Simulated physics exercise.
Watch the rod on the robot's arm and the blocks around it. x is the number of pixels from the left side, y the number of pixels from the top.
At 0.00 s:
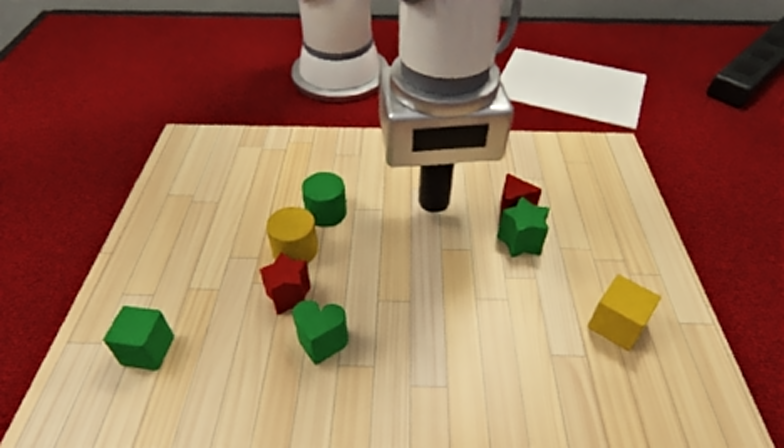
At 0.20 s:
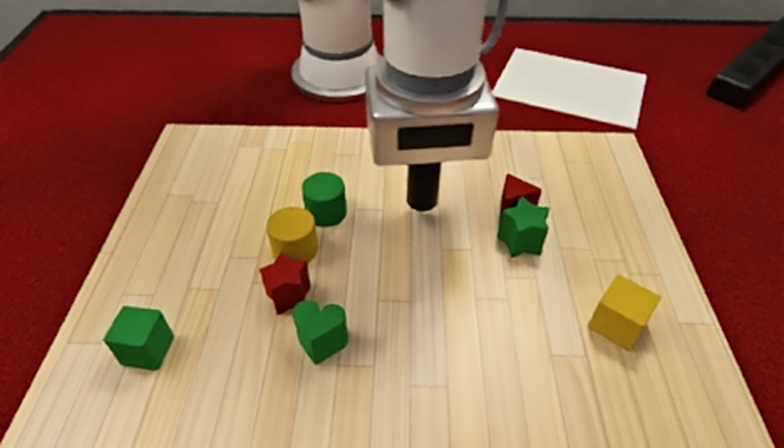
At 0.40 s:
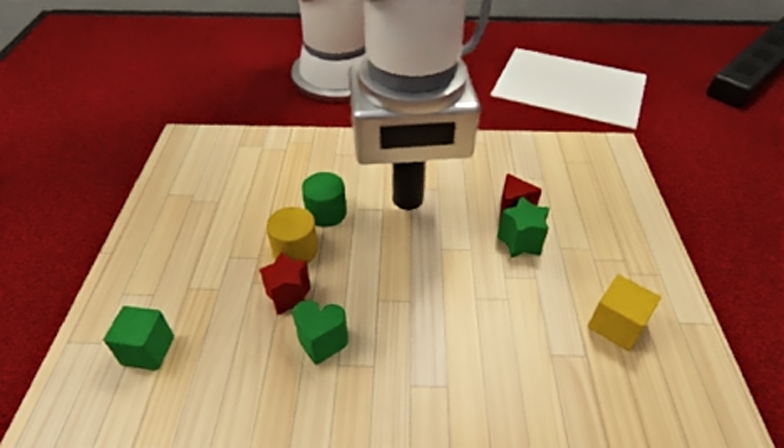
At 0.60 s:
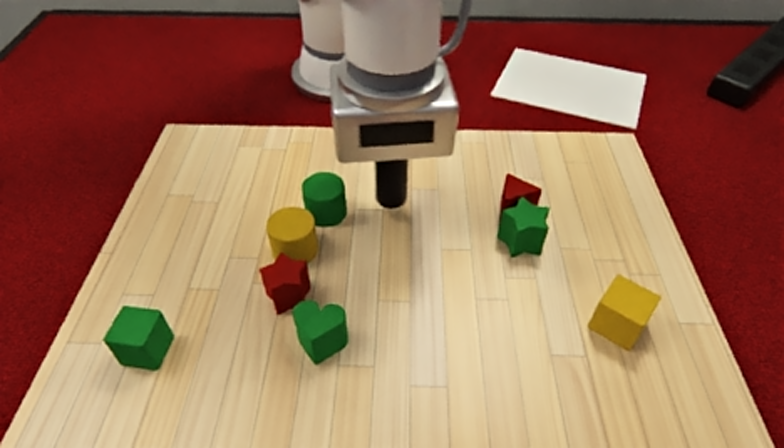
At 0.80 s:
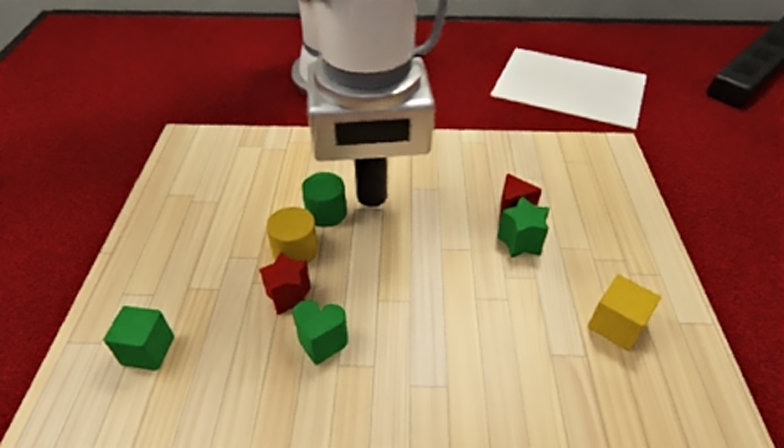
A robot arm with a black rod moved slowly left across the far side of a wooden board, nearing the green cylinder, while the red, green and yellow blocks all stayed still.
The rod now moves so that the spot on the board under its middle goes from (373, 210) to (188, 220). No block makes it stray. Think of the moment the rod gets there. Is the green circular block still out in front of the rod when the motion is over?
Final answer: Yes.
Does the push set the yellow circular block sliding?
Final answer: No.
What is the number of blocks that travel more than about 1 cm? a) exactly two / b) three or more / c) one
c
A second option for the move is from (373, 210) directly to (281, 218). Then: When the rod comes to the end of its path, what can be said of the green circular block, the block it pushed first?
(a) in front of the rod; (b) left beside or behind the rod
My pick is a.
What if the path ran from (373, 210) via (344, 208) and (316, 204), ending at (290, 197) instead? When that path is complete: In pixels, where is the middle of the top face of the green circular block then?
It is at (253, 187).
The first path, step by step. One third of the way, rod (309, 199); green circular block (269, 187).
Two thirds of the way, rod (246, 202); green circular block (204, 190).
At the end, rod (183, 206); yellow circular block still; green circular block (140, 190).
